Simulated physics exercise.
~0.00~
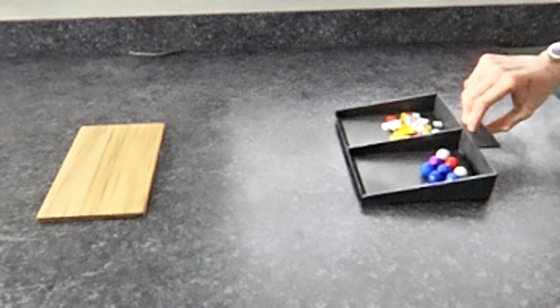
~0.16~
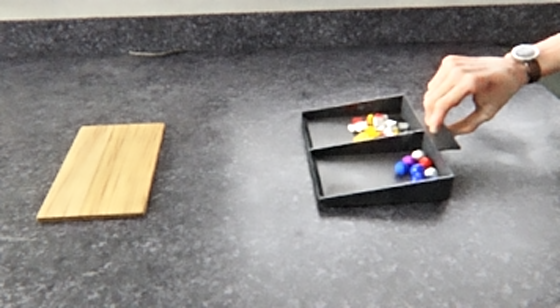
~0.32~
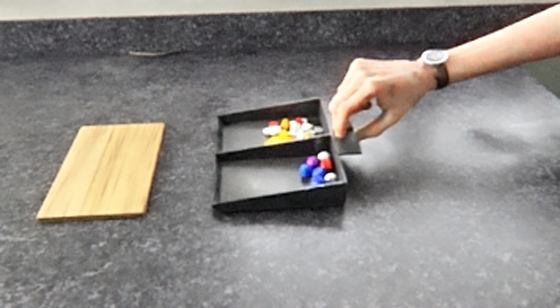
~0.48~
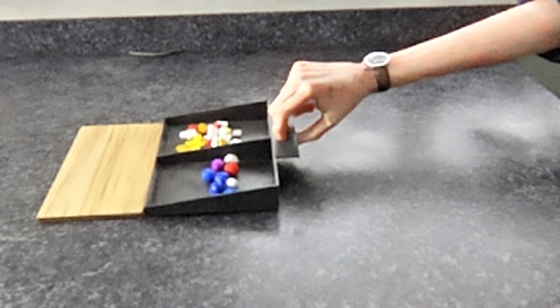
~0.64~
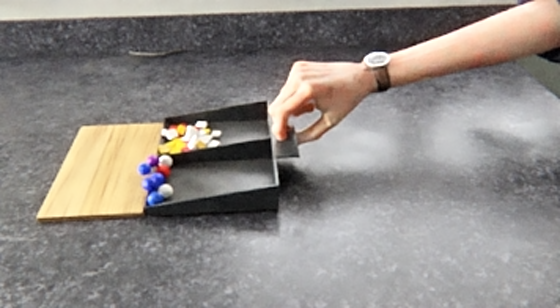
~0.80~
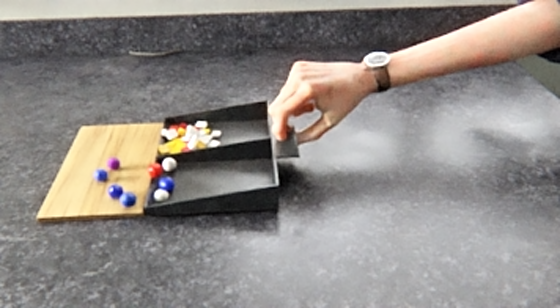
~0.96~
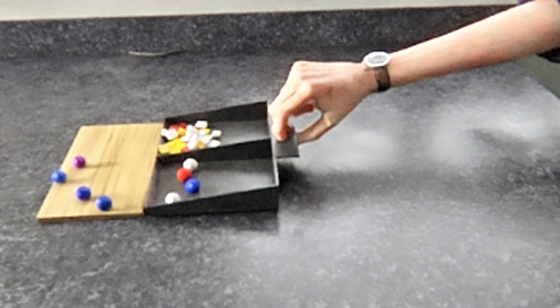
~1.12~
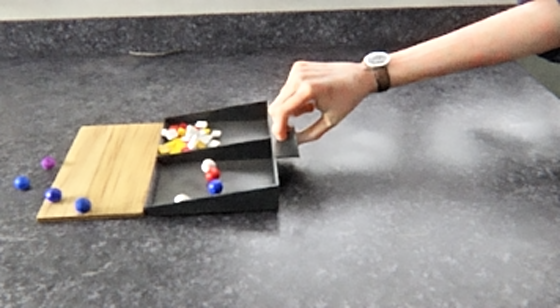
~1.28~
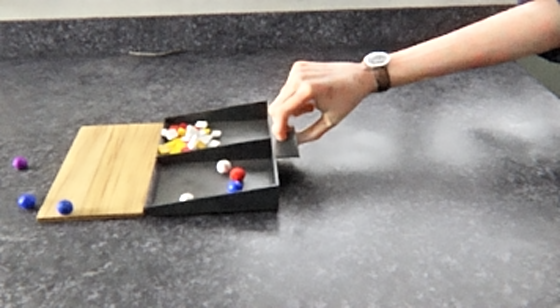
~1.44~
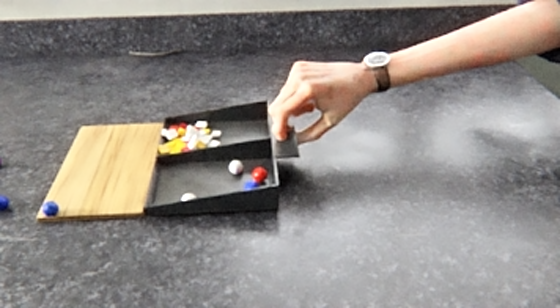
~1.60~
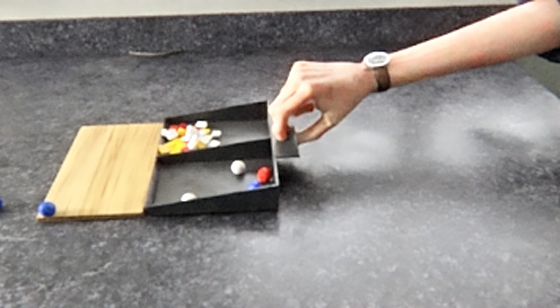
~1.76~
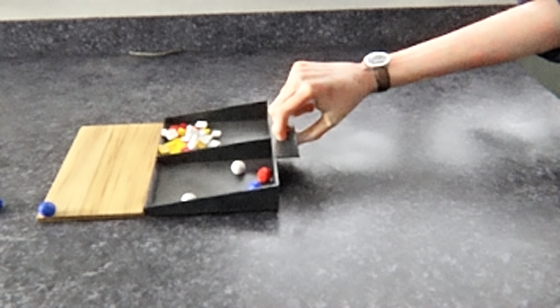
Hand sliding a divided black tray left into a wooden board, some round beads rolling out across it, mixed pieces staying inside.
